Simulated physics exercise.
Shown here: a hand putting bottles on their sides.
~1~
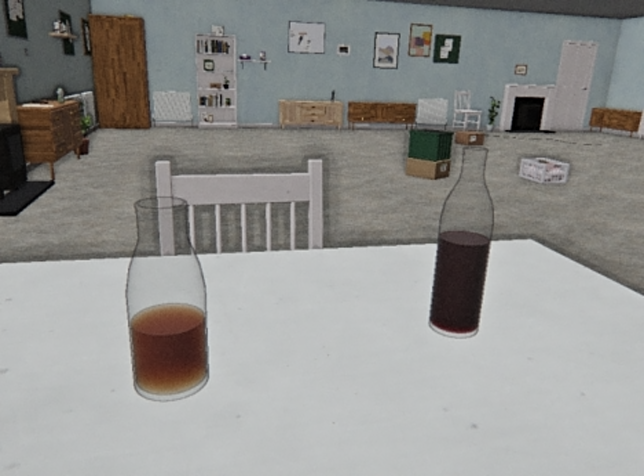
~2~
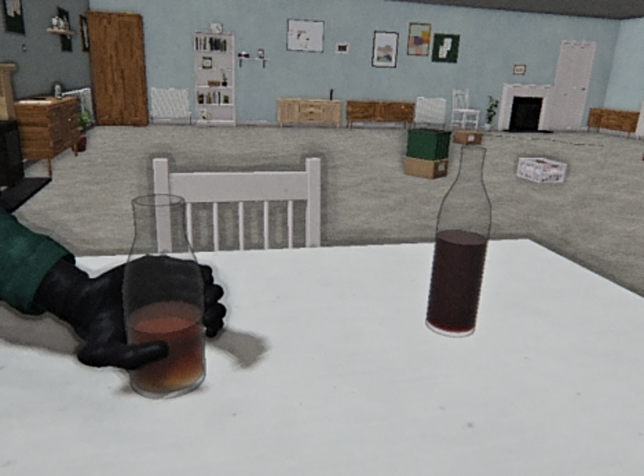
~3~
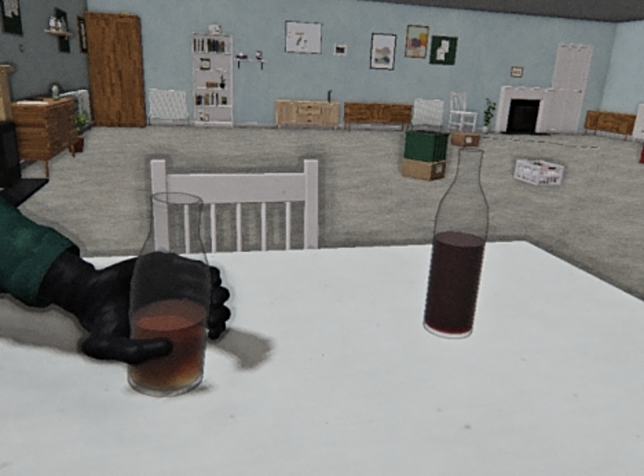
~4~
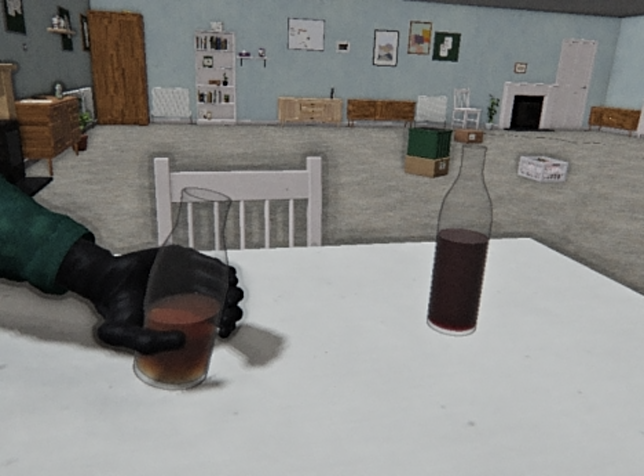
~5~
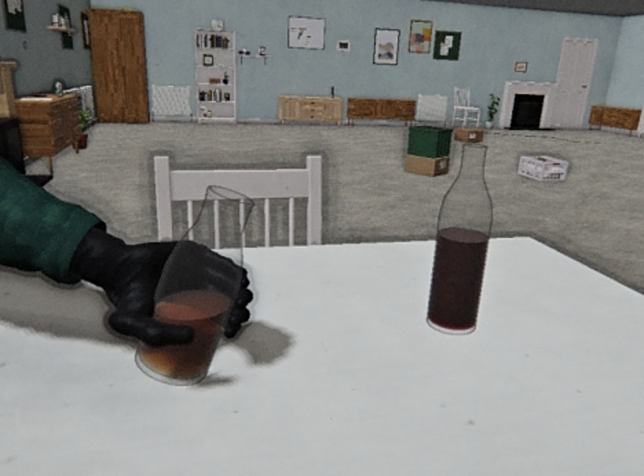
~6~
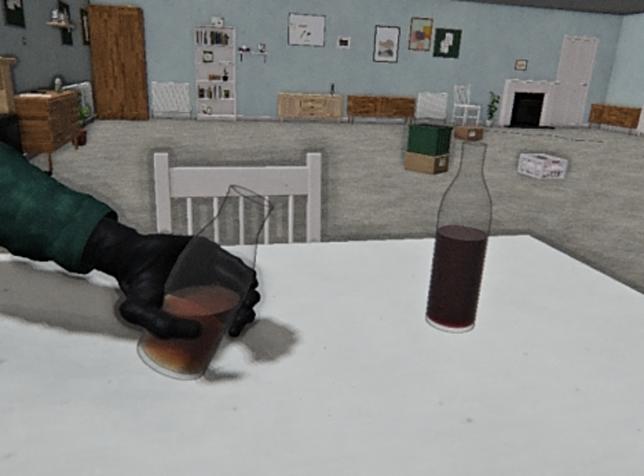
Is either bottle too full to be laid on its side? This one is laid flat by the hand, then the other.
Left: Too full, it spills; right: Too full, it spills.
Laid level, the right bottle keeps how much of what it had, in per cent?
I'd put it at close to 45 per cent of what was there.
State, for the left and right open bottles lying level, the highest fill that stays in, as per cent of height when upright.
About 12 per cent and 22 per cent.
A moment on, the left bottle is nearly down; left bottle, all still inside.
Further on, the left bottle lies flat; left bottle, a puddle at its mouth.
When it is over, both lie flat; left bottle, a puddle at its mouth; right bottle, a puddle at its mouth.
